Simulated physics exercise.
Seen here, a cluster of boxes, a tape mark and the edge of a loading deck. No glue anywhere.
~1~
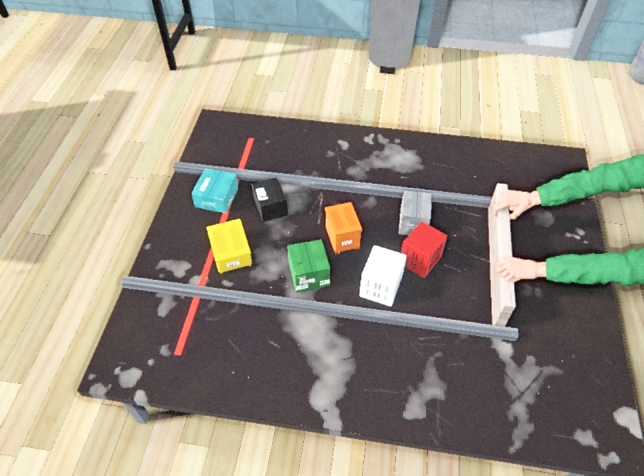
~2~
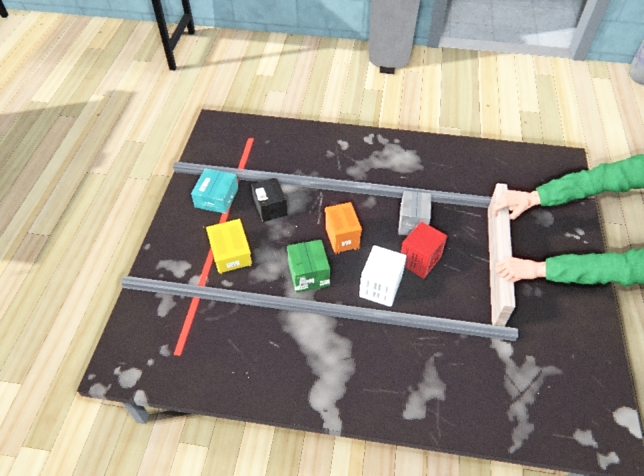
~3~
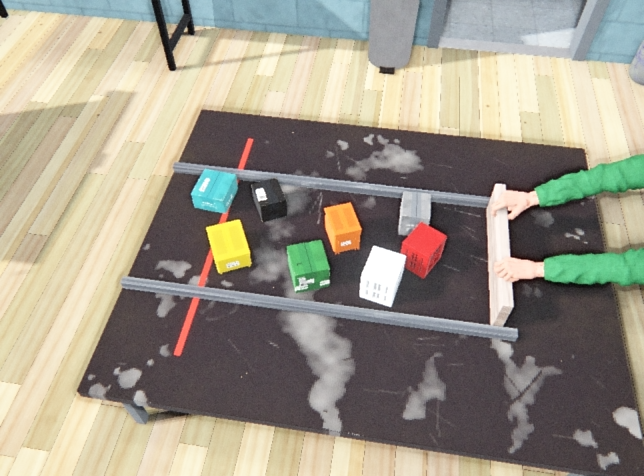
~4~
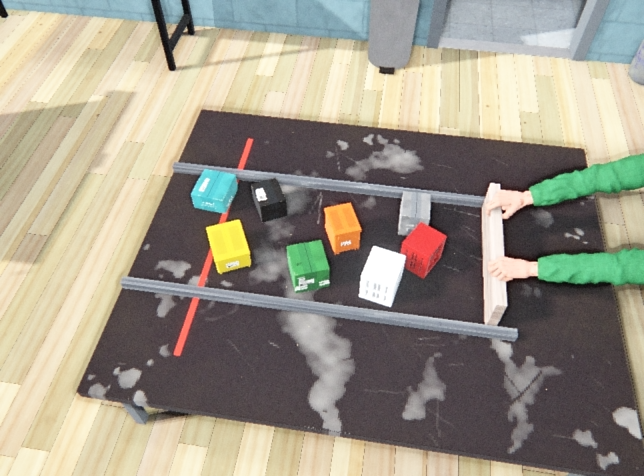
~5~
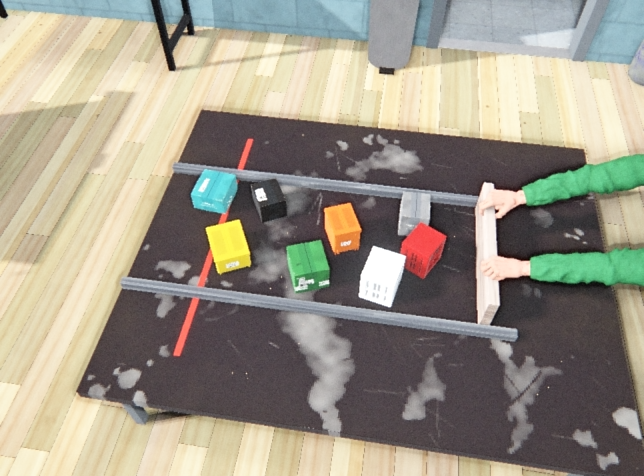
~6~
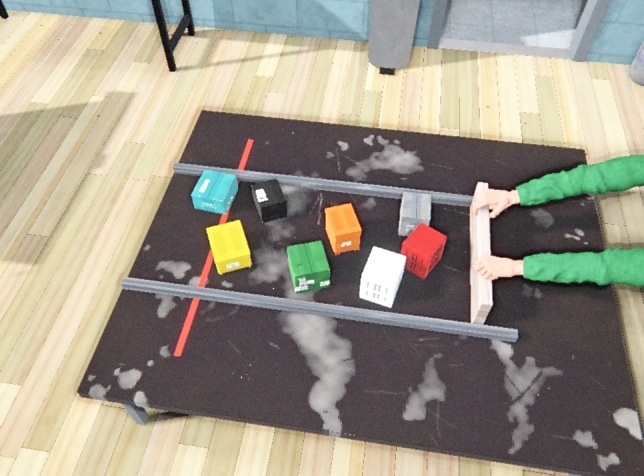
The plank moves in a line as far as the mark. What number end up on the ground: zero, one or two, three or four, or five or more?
The number that fall off is one or two.
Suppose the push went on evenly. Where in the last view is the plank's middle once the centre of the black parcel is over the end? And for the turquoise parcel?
About (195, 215), and (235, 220) for the other.
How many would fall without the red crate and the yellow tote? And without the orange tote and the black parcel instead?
It would be 1 and 1.
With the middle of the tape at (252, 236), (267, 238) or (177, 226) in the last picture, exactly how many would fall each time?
It would be 0, 0 and 5.
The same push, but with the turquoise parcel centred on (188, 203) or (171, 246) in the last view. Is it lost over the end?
Place by place, it tumbles off; goes over.
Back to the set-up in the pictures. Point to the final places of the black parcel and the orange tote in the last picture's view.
First (176, 191), then (176, 218).
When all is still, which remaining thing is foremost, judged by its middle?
Foremost is the black parcel.
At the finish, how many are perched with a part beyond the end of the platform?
The number is 1.
Soon after, none off yet; turquoise parcel at rest near (216, 192); yellow tote at rest near (229, 247); black parcel at rest near (270, 201).
Then, none off yet; turquoise parcel at rest near (216, 192); yellow tote at rest near (229, 247); black parcel moved a little near (262, 198).
Further on, none off yet; turquoise parcel moved about its own width near (185, 185); yellow tote moved about its own width near (179, 236); black parcel moved well along near (211, 192).
At rest, the number that fall off is one or two; fallen, yellow tote and turquoise parcel.
